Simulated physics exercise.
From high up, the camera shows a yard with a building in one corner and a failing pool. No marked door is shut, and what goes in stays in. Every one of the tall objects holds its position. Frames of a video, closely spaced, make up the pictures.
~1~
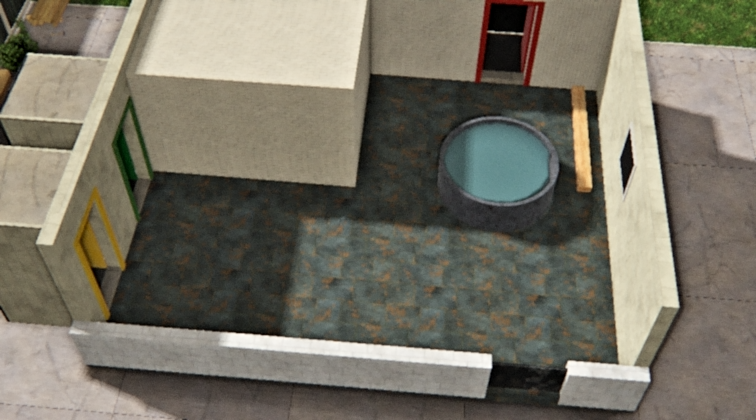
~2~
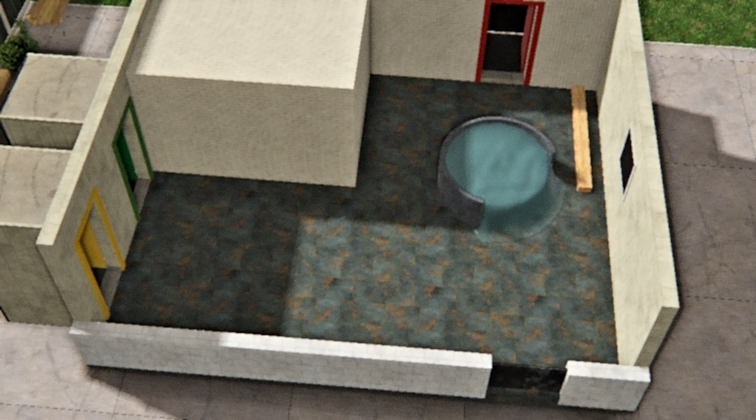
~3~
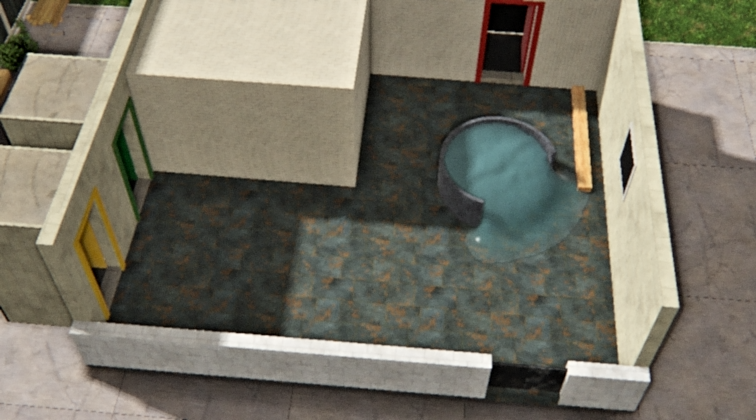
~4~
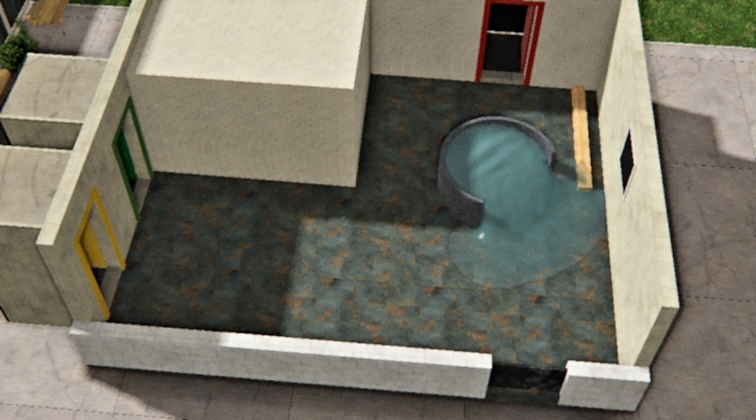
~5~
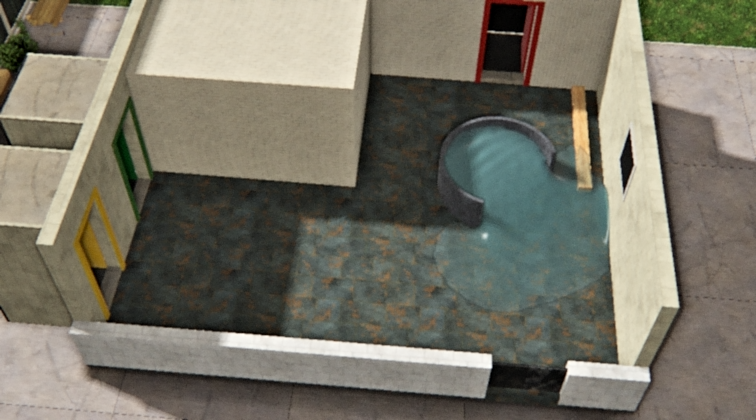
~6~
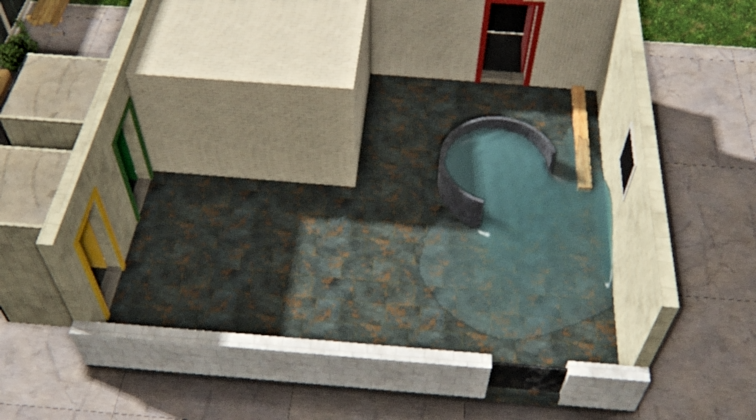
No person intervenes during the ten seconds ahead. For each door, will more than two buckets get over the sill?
The yellow door: No, two or fewer; the green door: Yes, more than two; the red door: No, two or fewer.
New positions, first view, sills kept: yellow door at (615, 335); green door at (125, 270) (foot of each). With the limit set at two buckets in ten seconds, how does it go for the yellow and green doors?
As it turns out, the yellow door spills past but the green door spills past.
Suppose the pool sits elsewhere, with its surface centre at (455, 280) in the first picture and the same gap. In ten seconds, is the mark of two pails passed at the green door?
Reading - green door door: Short of the line.
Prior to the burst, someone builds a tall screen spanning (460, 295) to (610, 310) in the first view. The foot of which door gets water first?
The first is the red-painted one.
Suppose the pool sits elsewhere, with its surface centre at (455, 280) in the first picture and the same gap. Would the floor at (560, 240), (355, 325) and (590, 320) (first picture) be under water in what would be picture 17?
One after the other: Under water, under water, wet.
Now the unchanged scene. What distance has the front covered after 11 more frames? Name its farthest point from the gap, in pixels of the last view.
Farthest reach: (358, 366).
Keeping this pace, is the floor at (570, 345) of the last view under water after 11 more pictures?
Submerged.
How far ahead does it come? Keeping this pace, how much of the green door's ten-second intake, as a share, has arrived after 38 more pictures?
Estimate: Roughly 0 %.
A moment on, water covers 30 % of the floor; the yellow door not reached, the green door not reached, the red door not reached.
Next, water covers 25 % of the floor; the yellow door not reached, the green door not reached, the red door wet at the sill, nothing in.
Then, water covers 45 % of the floor; the yellow door not reached, the green door not reached, the red door wet at the sill, nothing in.
Later, water covers 95 % of the floor; the yellow door wet at the sill, nothing in, the green door wet at the sill, nothing in, the red door wet at the sill, nothing in.
In the end, water covers 100 % of the floor; the yellow door under two buckets in, the green door over two buckets in, the red door wet at the sill, nothing in.
